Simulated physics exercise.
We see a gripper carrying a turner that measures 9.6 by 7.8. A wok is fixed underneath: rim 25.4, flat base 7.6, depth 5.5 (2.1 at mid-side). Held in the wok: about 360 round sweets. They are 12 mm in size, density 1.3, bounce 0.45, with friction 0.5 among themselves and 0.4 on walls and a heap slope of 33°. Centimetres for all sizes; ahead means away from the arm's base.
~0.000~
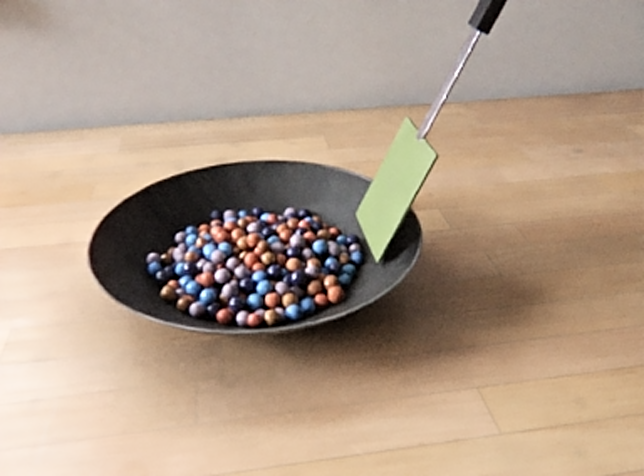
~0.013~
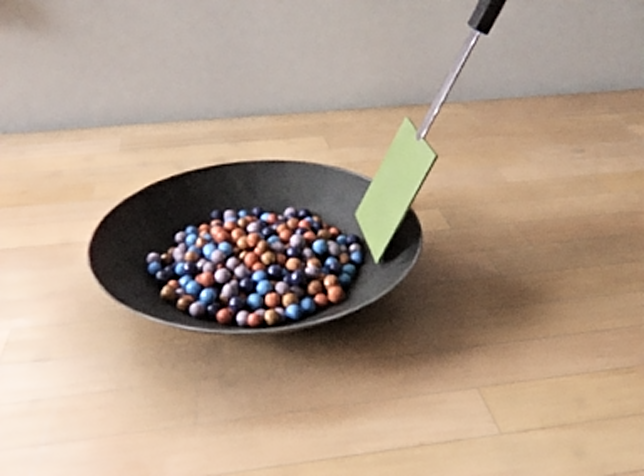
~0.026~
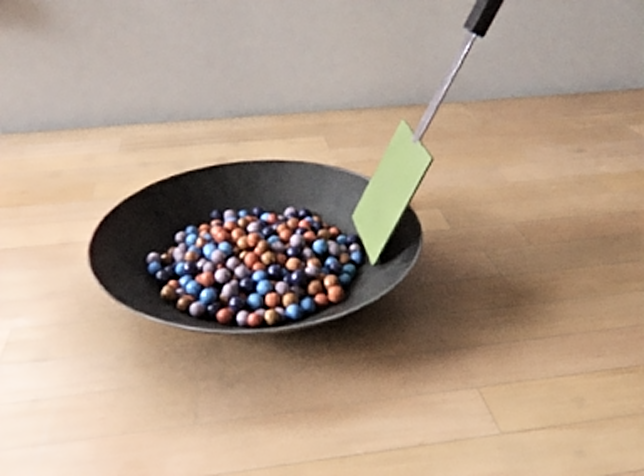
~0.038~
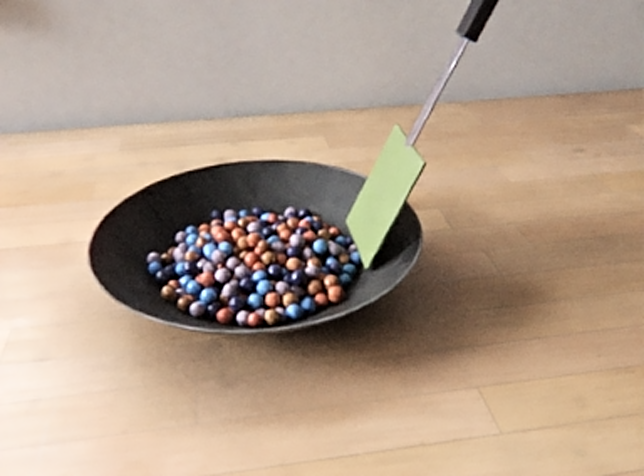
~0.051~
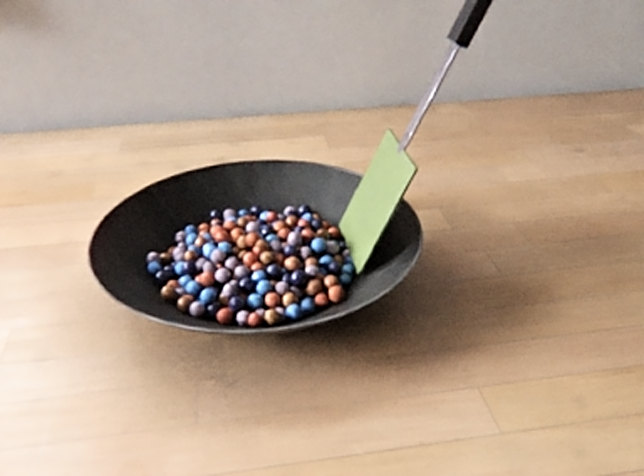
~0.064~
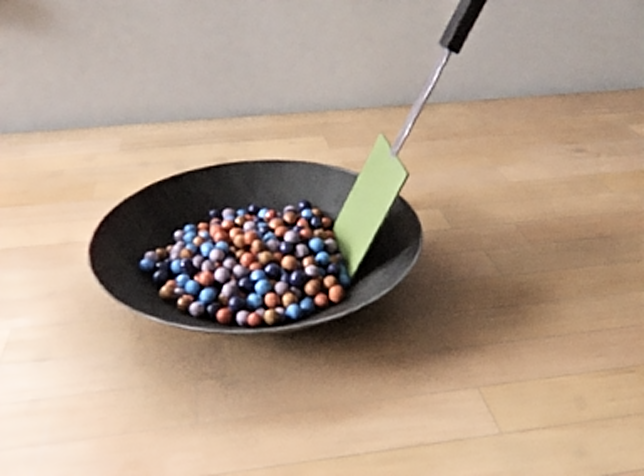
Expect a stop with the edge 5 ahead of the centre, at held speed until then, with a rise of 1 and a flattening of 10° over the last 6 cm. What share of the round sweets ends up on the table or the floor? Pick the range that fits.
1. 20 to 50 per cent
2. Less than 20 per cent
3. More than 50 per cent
2, less than 20 per cent.
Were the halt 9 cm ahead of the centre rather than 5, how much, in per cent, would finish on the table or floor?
It would come to roughly 40 percent.
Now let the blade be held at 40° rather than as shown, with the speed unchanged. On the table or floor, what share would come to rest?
About 10 per cent.
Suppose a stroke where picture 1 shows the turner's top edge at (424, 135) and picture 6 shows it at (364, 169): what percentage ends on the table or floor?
My guess would be close to 35 per cent.
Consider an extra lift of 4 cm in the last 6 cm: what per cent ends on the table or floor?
I'd reckon around 0 per cent.
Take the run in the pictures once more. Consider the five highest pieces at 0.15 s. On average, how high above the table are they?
Height: Approx. 5 cm.
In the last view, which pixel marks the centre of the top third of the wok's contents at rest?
Near (146, 237).
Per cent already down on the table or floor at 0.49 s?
Some 10 per cent.
By 0.15 s, sloping 65°, highest piece 5 above the table; 362 in the wok.
By 0.24 s, sloping 60°, highest piece 8 above the table; 361 in the wok, 1 on the blade or in flight.
By 0.49 s, sloping 55°, highest piece 7 above the table; 321 in the wok, 40 on the table or floor, 1 on the blade or in flight.
By 1.54 s, sloping 55°, highest piece 7 above the table; 320 in the wok, 42 on the table or floor.
Final count, 320 in the wok, 42 on the table or floor. That is 12 % on the table or floor.
